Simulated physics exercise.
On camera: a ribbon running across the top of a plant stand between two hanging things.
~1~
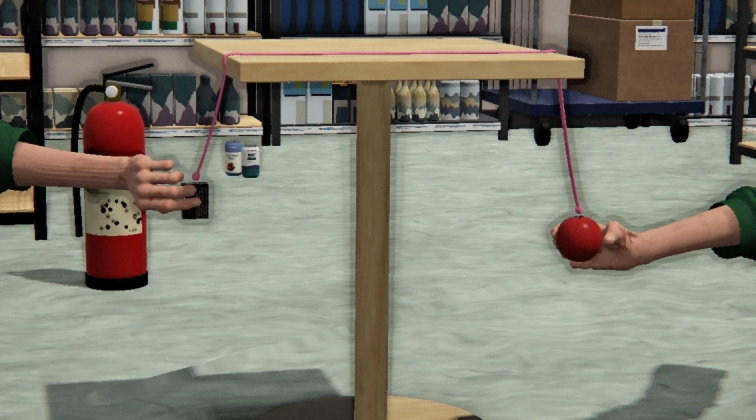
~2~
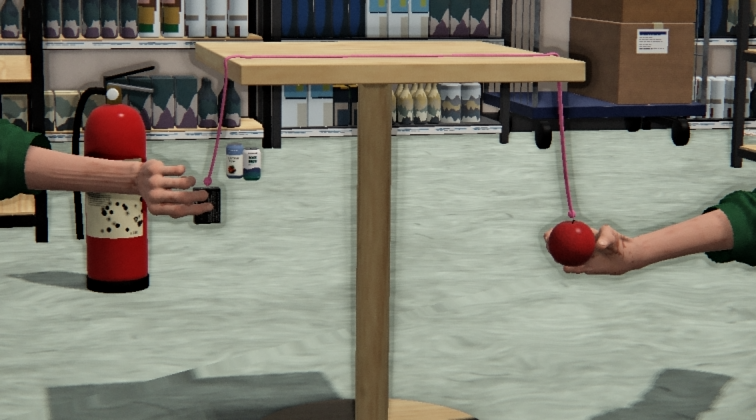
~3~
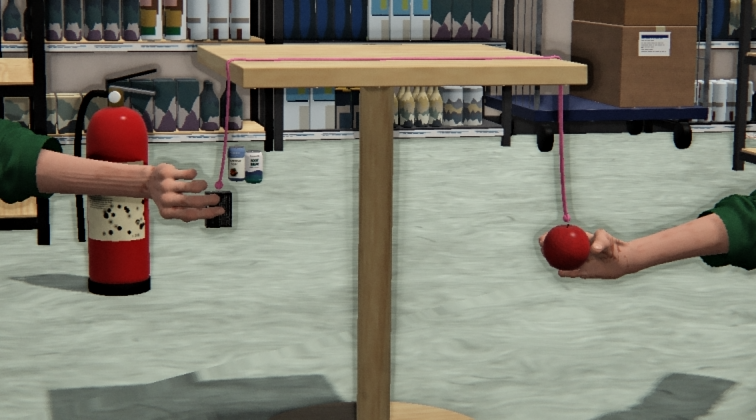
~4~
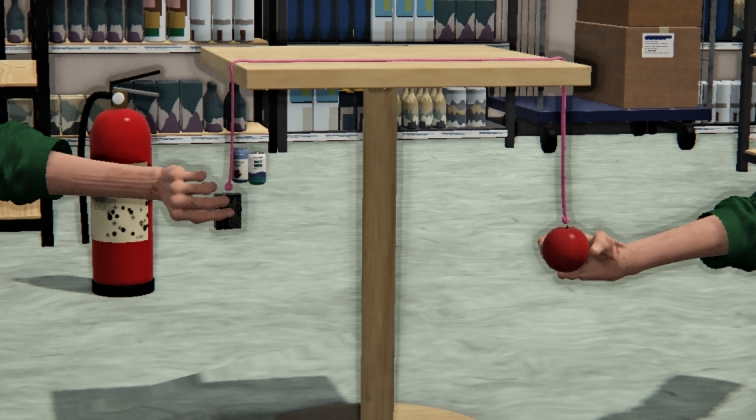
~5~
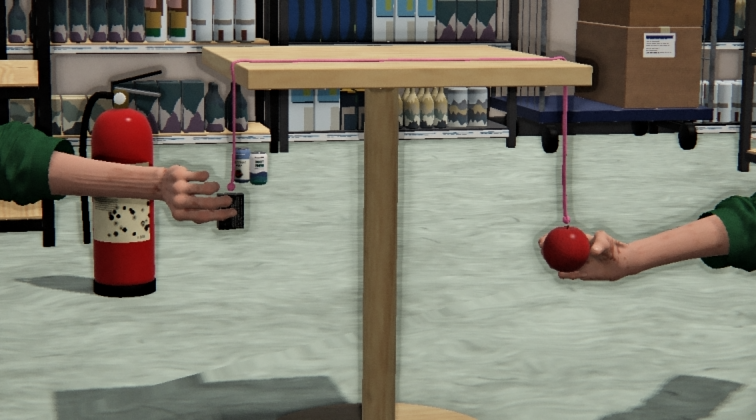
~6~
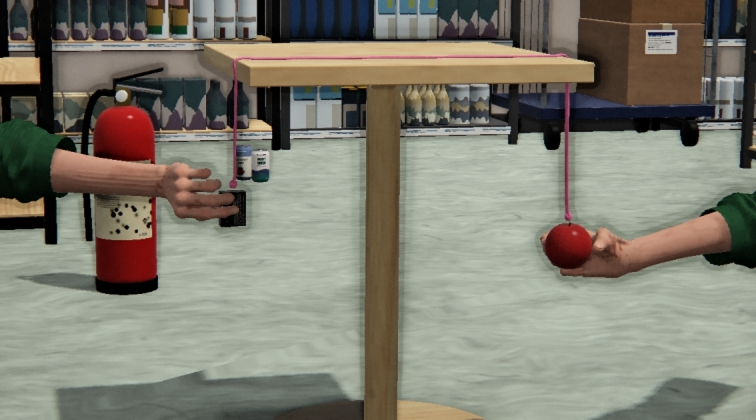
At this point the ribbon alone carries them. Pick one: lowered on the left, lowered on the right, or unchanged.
Lowered on the right.
Then, 0.54 s after the last picture, left matchbox pulled up onto the top; right apple down on the floor.
Then, 0.90 s after the last picture, left matchbox lower near (705, 254); right apple down on the floor.
At rest, left matchbox down on the floor; right apple down on the floor. The ribbon is pulled to the right.
